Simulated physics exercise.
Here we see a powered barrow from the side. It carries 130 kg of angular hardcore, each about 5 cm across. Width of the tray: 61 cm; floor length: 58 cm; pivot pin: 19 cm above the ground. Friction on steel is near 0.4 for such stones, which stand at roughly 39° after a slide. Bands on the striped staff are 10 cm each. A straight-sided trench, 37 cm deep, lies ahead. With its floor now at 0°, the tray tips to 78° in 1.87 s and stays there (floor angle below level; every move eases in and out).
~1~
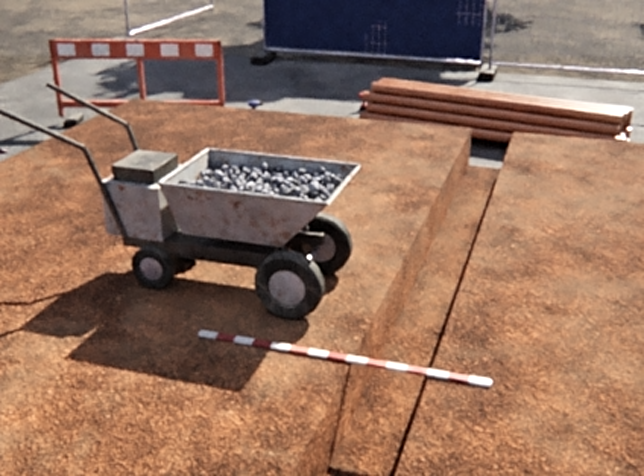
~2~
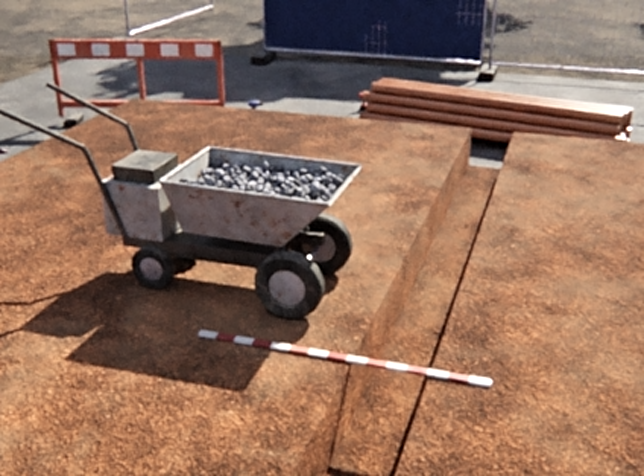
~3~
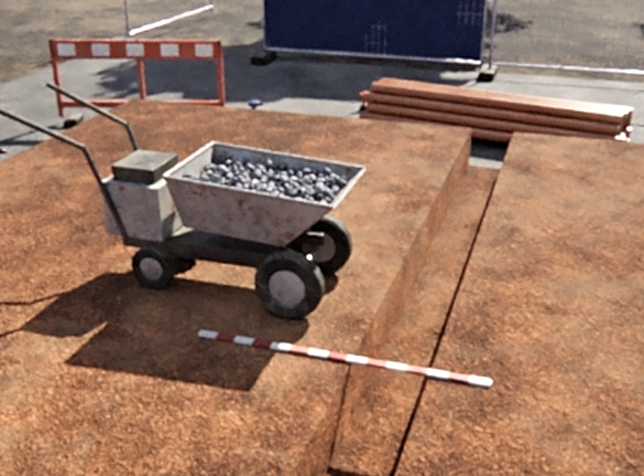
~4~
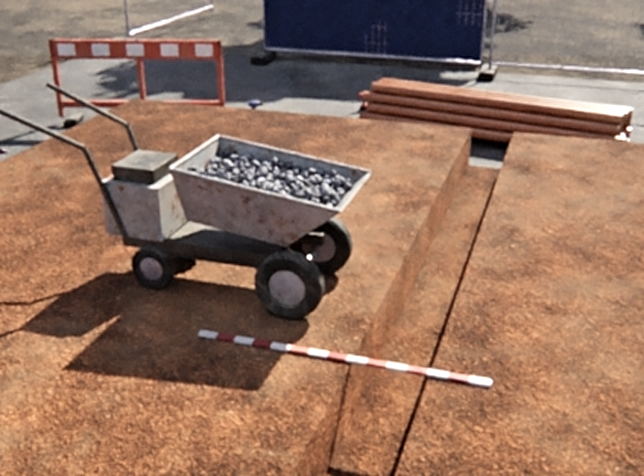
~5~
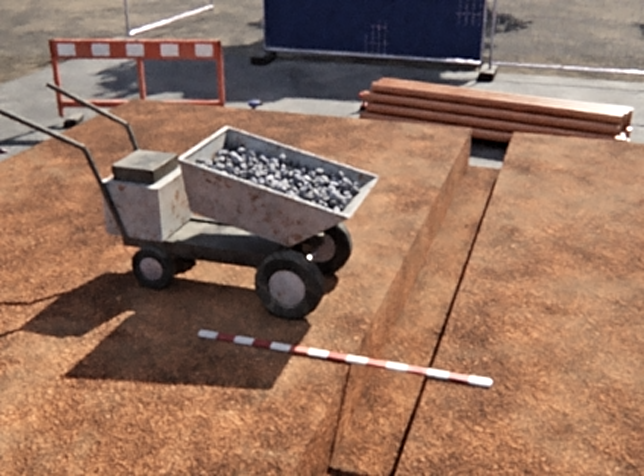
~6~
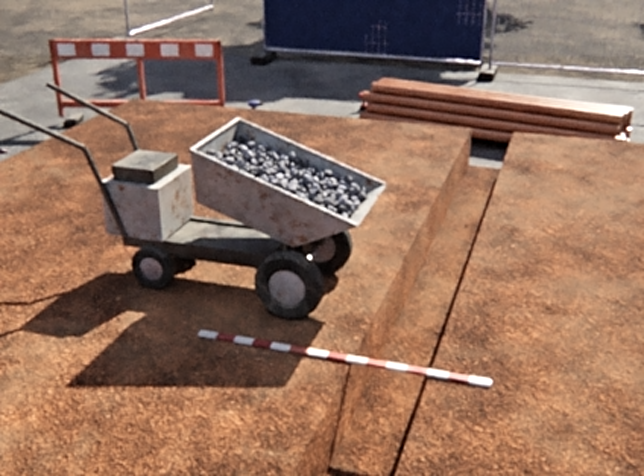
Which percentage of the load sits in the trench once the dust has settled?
Near 97 per cent.
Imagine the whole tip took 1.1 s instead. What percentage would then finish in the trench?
With that change, it comes to around 95 per cent.
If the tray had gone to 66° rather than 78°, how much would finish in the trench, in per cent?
Then close to 85 per cent.
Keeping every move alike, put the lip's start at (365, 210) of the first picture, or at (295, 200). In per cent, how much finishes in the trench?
Around 25% for the first place and 95% for the second.
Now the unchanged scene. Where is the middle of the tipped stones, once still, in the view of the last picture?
Somewhere around (419, 354) in the last picture.
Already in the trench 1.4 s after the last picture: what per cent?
Around 65 per cent of it.
Then, 0.8 s after the last picture the floor is at 66°, 100 % in the tray; the foremost stones are at (410, 287).
Then, 1.4 s after the last picture the floor is at 78°, 34 % in the tray, 65 % in the trench, 2 % past the trench; the foremost stones are at (479, 323).
Then, 1.7 s after the last picture the floor is at 78°, 7 % in the tray, 90 % in the trench, 3 % past the trench; the foremost stones are at (505, 326).
Then, 3.7 s after the last picture the floor is at 78°, 0 % in the tray, 97 % in the trench, 3 % past the trench; the foremost stones are at (506, 326).
